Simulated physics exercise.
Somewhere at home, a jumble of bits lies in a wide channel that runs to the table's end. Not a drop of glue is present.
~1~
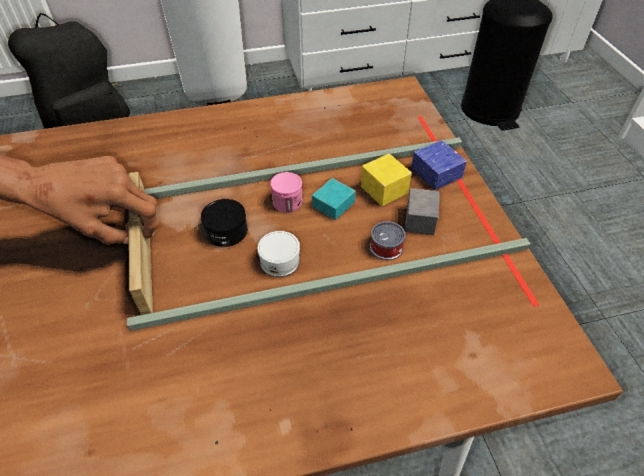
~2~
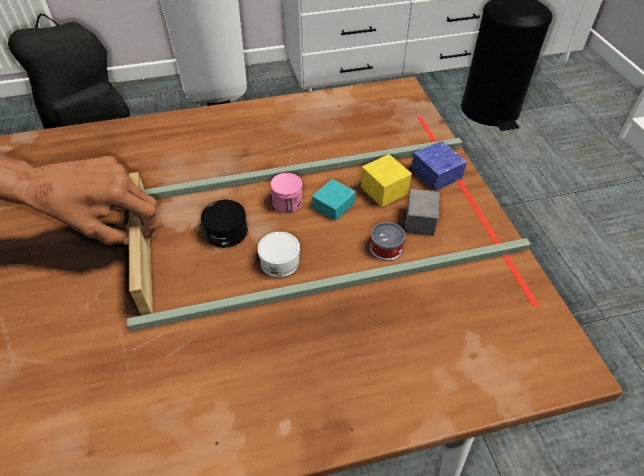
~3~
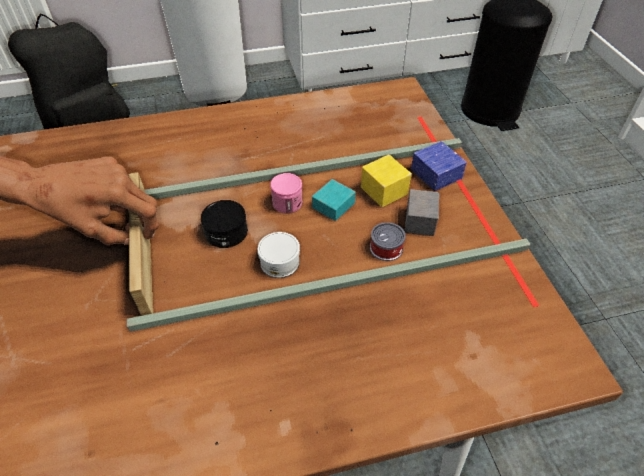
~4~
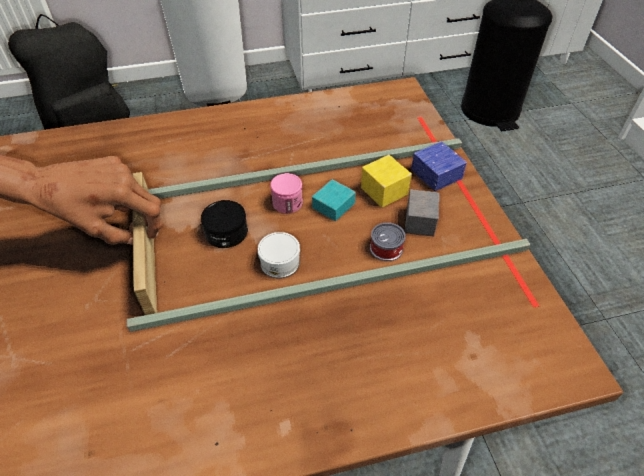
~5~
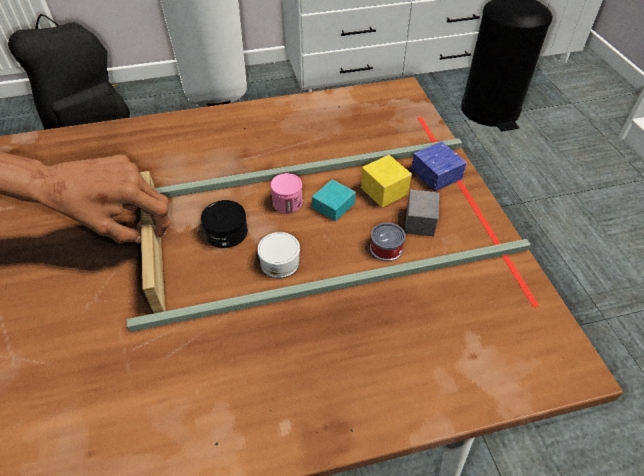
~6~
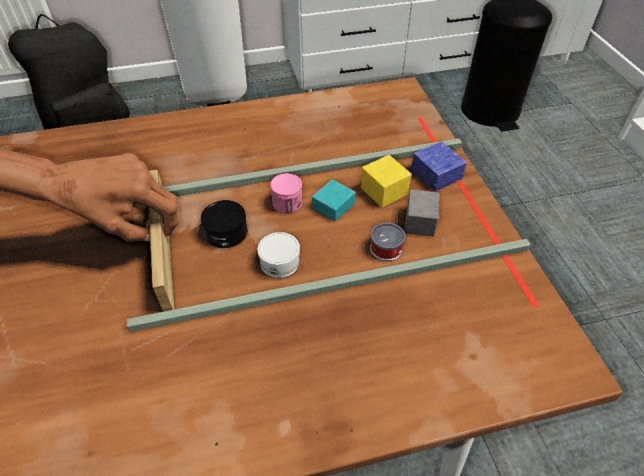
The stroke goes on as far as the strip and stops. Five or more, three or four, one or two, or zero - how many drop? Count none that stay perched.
The push drops five or even more off the table.
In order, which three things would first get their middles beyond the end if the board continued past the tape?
Going earliest first, it's the blue block, next the yellow block, and after that the grey block.
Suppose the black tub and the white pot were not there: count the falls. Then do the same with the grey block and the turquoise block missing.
You'd count 3 the first time and 3 the second time.
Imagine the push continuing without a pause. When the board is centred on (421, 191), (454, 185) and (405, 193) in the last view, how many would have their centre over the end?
1, 4 and 1.
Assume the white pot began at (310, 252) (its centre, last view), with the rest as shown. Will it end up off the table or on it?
The white pot stays put.
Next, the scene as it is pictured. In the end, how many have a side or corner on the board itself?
I count 3 of them.
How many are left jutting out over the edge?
That adds up to 3.
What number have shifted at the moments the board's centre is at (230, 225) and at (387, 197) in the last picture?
First 1 and then 8.
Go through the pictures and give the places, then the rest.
Blue block (438, 165); grey block (422, 212); yellow block (385, 180); board (140, 240); tape (468, 195), in the first frame.
Grey block (422, 212); turquoise block (334, 199), in the second frame.
Yellow block (385, 181); white pot (279, 255), in the third frame.
Blue block (438, 166); pink tub (287, 194), in the fourth frame.
Grey block (422, 213); red pot (387, 242), in the fifth frame.
Blue block (438, 166); grey block (422, 213); yellow block (385, 181); board (160, 237); tape (468, 196), in the sixth frame.
A little later, none off yet; blue block at rest near (438, 166); grey block at rest near (422, 213); yellow block at rest near (385, 181).
Next, none off yet; blue block moving near (445, 163); grey block at rest near (422, 213); yellow block shifted about its own width near (412, 169).
Later still, one off so far; blue block on its side near (486, 190); grey block shifted well along near (478, 203); yellow block shifted well along near (465, 153).
When it is over, the number that fall off is five or more; down, turquoise block, red pot, yellow block, grey block and blue block.
